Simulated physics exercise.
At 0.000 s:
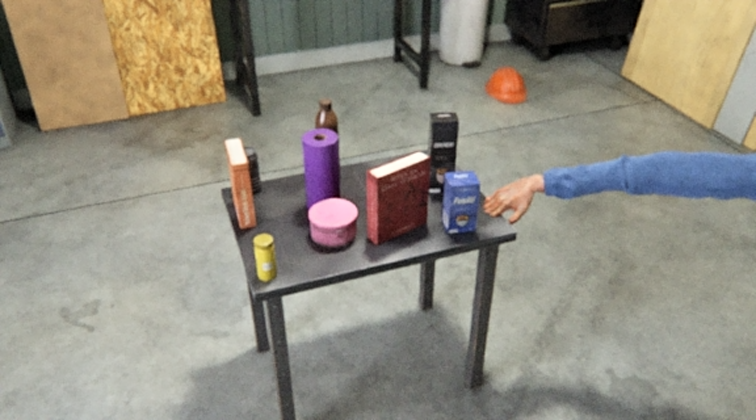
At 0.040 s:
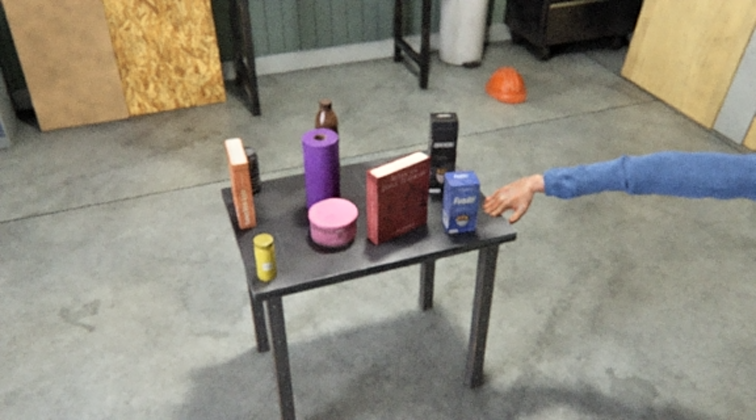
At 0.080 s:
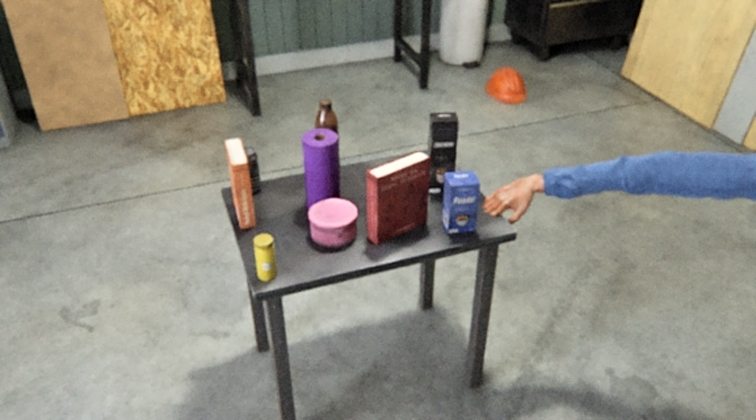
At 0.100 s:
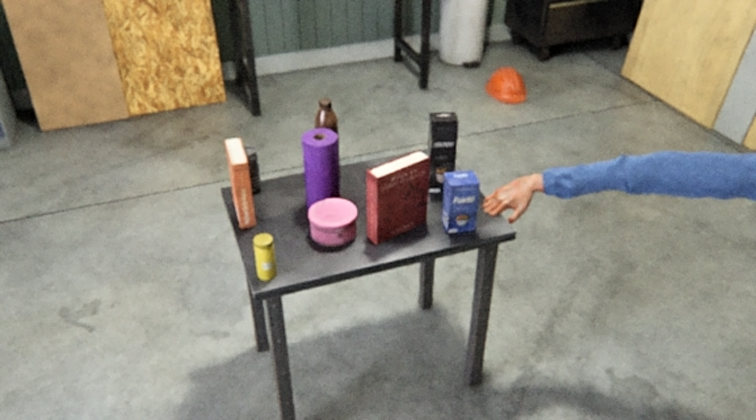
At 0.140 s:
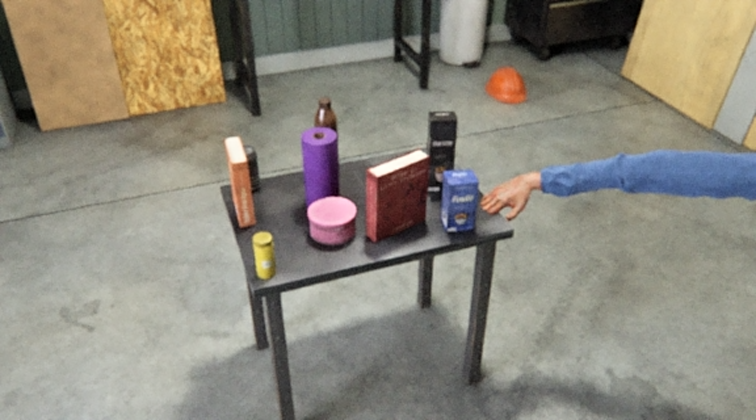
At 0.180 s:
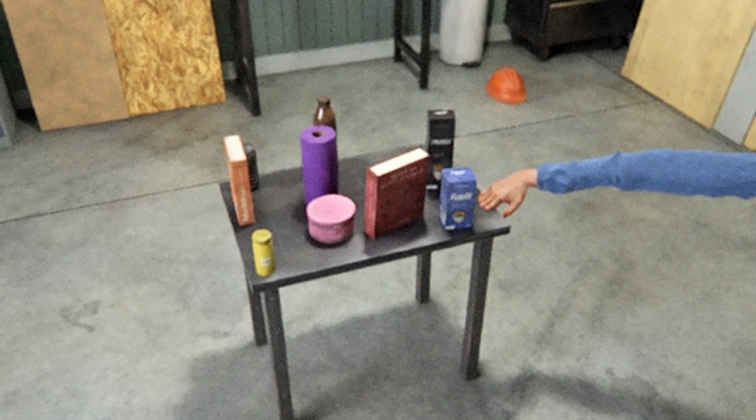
The video shows a small dark table holding books, cartons, a purple roll, a pink tub and other items, with a blue-sleeved arm reaching in from the right; the hand stays beside the blue carton as the table shifts very slightly.
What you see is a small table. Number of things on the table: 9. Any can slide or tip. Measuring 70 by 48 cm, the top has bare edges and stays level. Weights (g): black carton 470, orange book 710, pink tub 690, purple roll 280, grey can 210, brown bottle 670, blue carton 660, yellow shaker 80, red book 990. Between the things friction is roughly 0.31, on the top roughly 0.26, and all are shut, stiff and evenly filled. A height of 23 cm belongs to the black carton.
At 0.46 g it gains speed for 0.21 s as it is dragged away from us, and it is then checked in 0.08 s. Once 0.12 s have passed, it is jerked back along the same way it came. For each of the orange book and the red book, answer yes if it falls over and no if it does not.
Orange book: No; red book: Yes.
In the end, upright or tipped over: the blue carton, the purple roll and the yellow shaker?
Well, the blue carton holds steady, the purple roll holds steady, and the yellow shaker holds steady.
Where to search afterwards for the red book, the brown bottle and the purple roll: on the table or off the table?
Afterwards, the red book stays on its support, the brown bottle leaves its support, and the purple roll stays on its support.
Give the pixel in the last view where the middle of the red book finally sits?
It ends up at about (408, 227).
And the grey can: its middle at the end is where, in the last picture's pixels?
(270, 322).
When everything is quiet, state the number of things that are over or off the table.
Total: 4.
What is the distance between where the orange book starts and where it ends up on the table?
I'd say about 5 cm between start and finish.
After 0.38 s, table 14 cm from its start; red book leaning 47° near (391, 183); orange book slid 3 cm near (233, 162); black carton leaning 4°.
After 0.68 s, table 4 cm from its start; grey can and brown bottle now off the table; red book on its side near (395, 208); orange book slid 7 cm near (233, 162).
After 0.88 s, red book on its side near (407, 226); orange book slid 5 cm near (237, 173); black carton on its side.
At rest (1.4 s), off the table and tipped over, grey can and brown bottle; tipped over on the table, black carton and red book; not toppled but over 5 cm from the start, orange book, pink tub, purple roll and yellow shaker; the last one in place, give or take 5 cm. In the last view, orange book near (237, 173), red book near (408, 227).
